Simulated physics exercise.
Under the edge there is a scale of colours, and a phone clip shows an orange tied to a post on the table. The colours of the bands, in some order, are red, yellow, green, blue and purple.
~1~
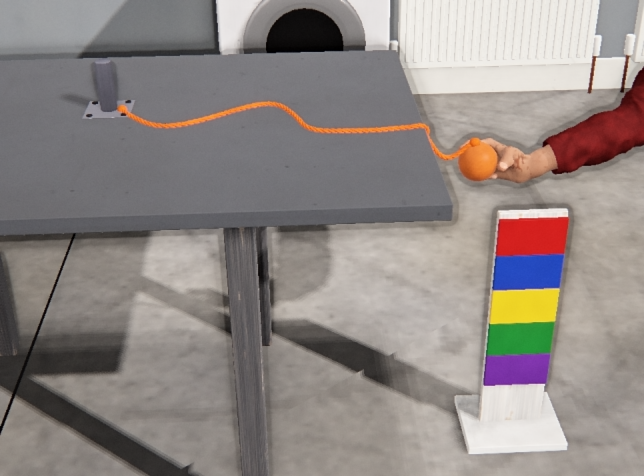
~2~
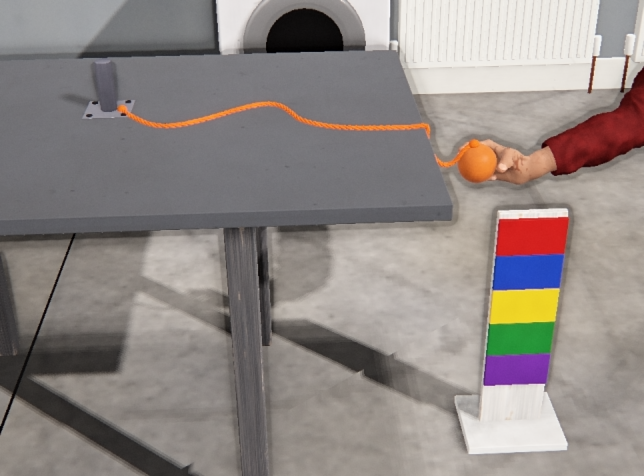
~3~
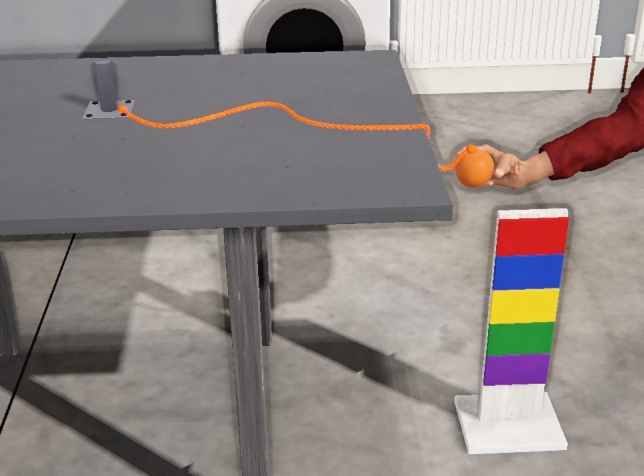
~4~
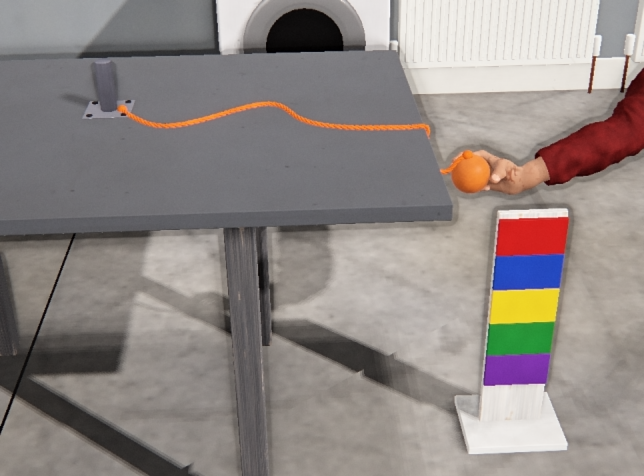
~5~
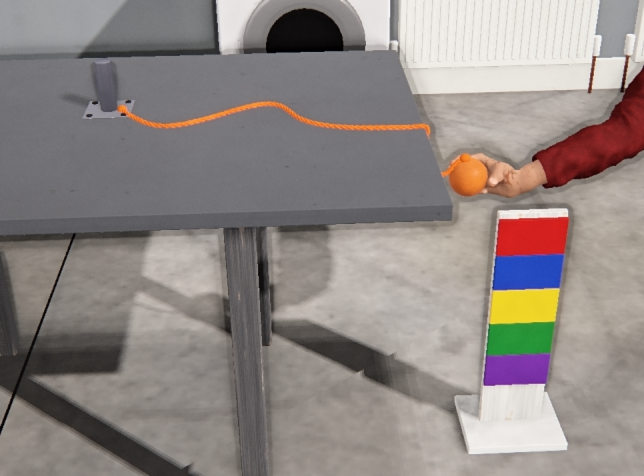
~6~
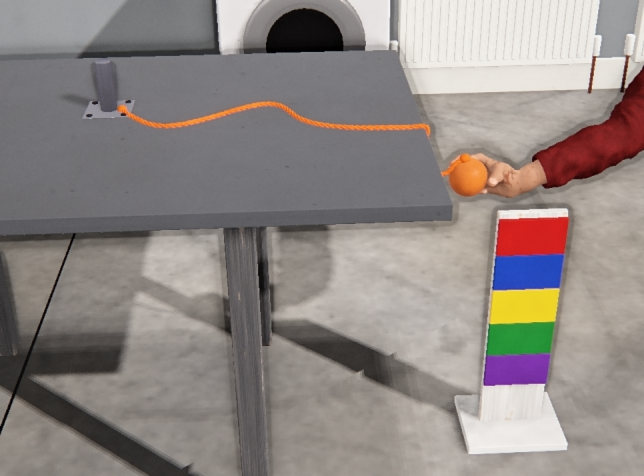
An orange ball on a wavy orange cord is held by a hand in a dark red sleeve beyond the right edge of a grey table, seen from slightly above in a concrete-floored room. The cord runs to a grey post at left, and a white stand below bears red, blue, yellow, green and purple bands. The hand moves the ball slightly down and left, then stays nearly still, the view unchanged.
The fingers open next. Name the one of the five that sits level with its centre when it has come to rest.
That would be blue.
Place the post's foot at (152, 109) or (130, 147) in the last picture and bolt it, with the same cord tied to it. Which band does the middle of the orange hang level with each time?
The first case gives yellow, the second gives yellow.
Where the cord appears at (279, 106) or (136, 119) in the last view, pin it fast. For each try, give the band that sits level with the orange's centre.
Going through them one at a time, the answers are red; blue.
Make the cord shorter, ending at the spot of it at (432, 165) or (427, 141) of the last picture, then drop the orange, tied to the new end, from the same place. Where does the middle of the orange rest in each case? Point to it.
The pixels are close to (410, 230) for the first and (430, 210) for the second.
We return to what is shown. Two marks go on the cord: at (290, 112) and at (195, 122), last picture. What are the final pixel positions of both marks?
To (336, 109) for the first and to (221, 109) for the second.
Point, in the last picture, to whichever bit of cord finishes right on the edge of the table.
Go for the one at (358, 128).
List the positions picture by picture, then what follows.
Orange (477, 162); red (533, 238); blue (528, 273); yellow (524, 307); green (521, 340); purple (517, 371), in the first frame.
Orange (477, 163); cord through (142, 122) (212, 117) (284, 108) (343, 128) (423, 130), in the second frame.
Orange (474, 168), in the third frame.
Orange (470, 174); cord through (142, 122) (212, 117) (284, 108) (344, 127) (424, 130), in the fourth frame.
Orange (468, 177), in the fifth frame.
Orange (468, 177); cord through (142, 122) (212, 117) (284, 108) (344, 127) (424, 130), in the sixth frame.
Early on, orange near (391, 251); level with blue.
Midway, orange near (437, 262); level with blue.
Finally, orange near (424, 265); level with blue. Its middle rests at the blue band.
